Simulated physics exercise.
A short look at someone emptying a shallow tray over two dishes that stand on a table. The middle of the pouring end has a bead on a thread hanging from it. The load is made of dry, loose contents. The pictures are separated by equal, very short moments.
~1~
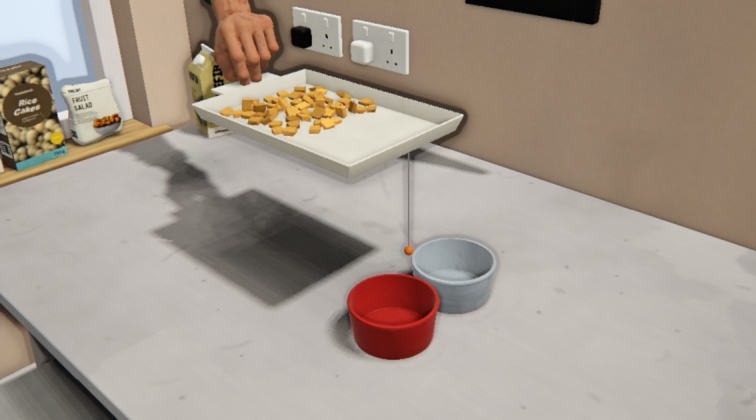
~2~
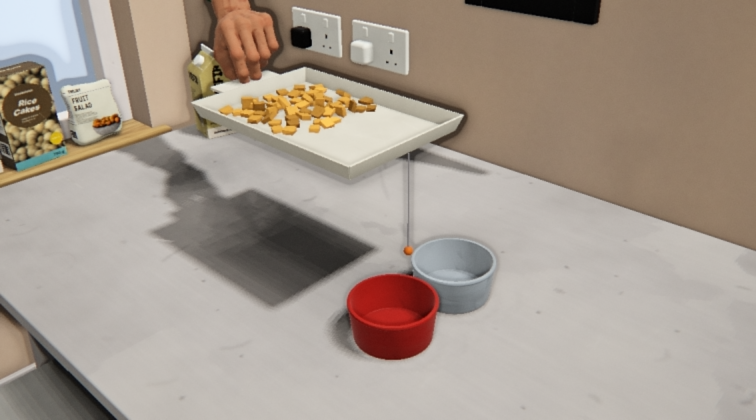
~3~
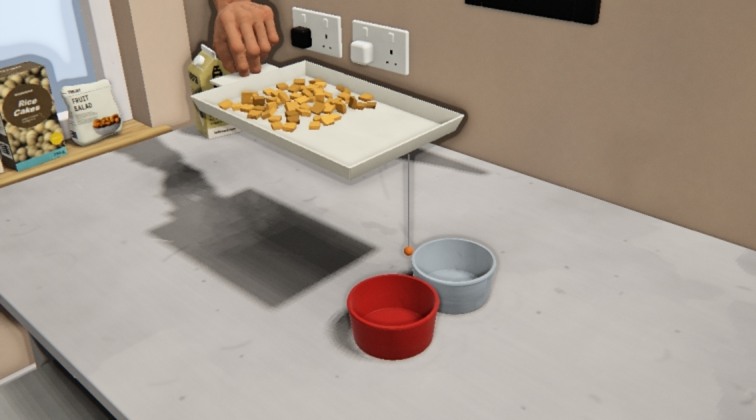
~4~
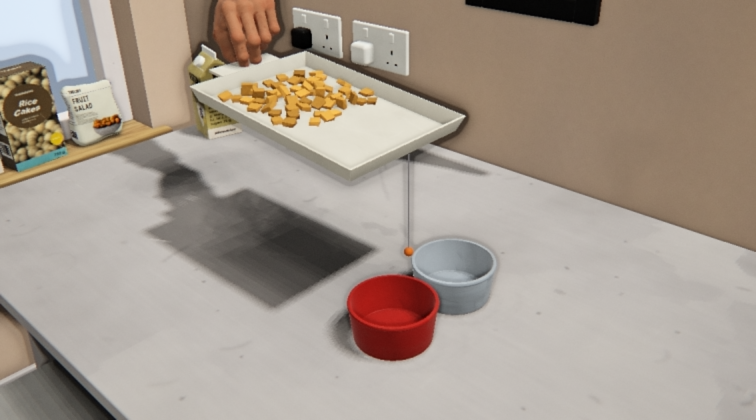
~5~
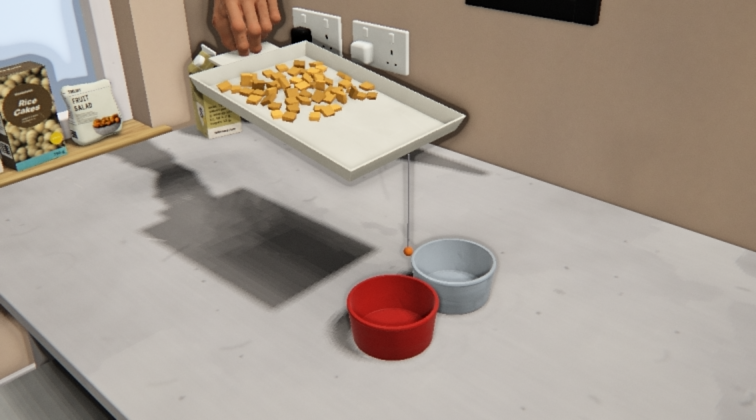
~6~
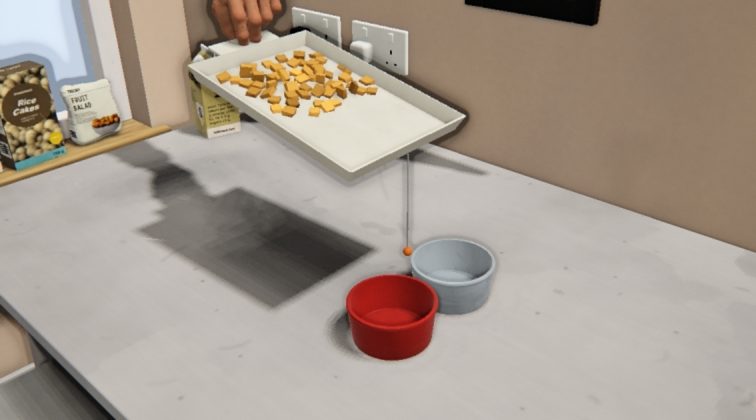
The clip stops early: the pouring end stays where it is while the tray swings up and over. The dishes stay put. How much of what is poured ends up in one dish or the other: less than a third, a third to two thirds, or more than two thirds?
Over two parts in three.
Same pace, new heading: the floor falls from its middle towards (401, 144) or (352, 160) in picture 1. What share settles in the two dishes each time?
In turn 80 and 80 in a hundred.
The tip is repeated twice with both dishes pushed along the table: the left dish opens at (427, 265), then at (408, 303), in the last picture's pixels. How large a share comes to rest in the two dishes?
You'd get 30 in a hundred the first time and 90 in a hundred the second.
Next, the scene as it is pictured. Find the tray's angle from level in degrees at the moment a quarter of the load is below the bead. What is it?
I'd say close to 95 degrees.
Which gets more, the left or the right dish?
The one you want is the left-placed one.
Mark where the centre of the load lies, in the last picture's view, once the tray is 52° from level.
The middle of the pieces shows up near (389, 147).
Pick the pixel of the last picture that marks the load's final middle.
Resting centre, last frame: Roughly (402, 324).
Just after the last frame, tray tipped steeply; almost all on the tray; just a few in the air.
A moment on, tray tipped right over; the larger part on the tray; about a tenth in the left dish; about a tenth in the air.
Further on, tray tipped past a quarter turn; roughly two thirds in the left dish; roughly a quarter in the right dish; about a tenth outside both.
When it is over, tray tipped past a quarter turn; roughly two thirds in the left dish; roughly a quarter in the right dish; about a tenth outside both.
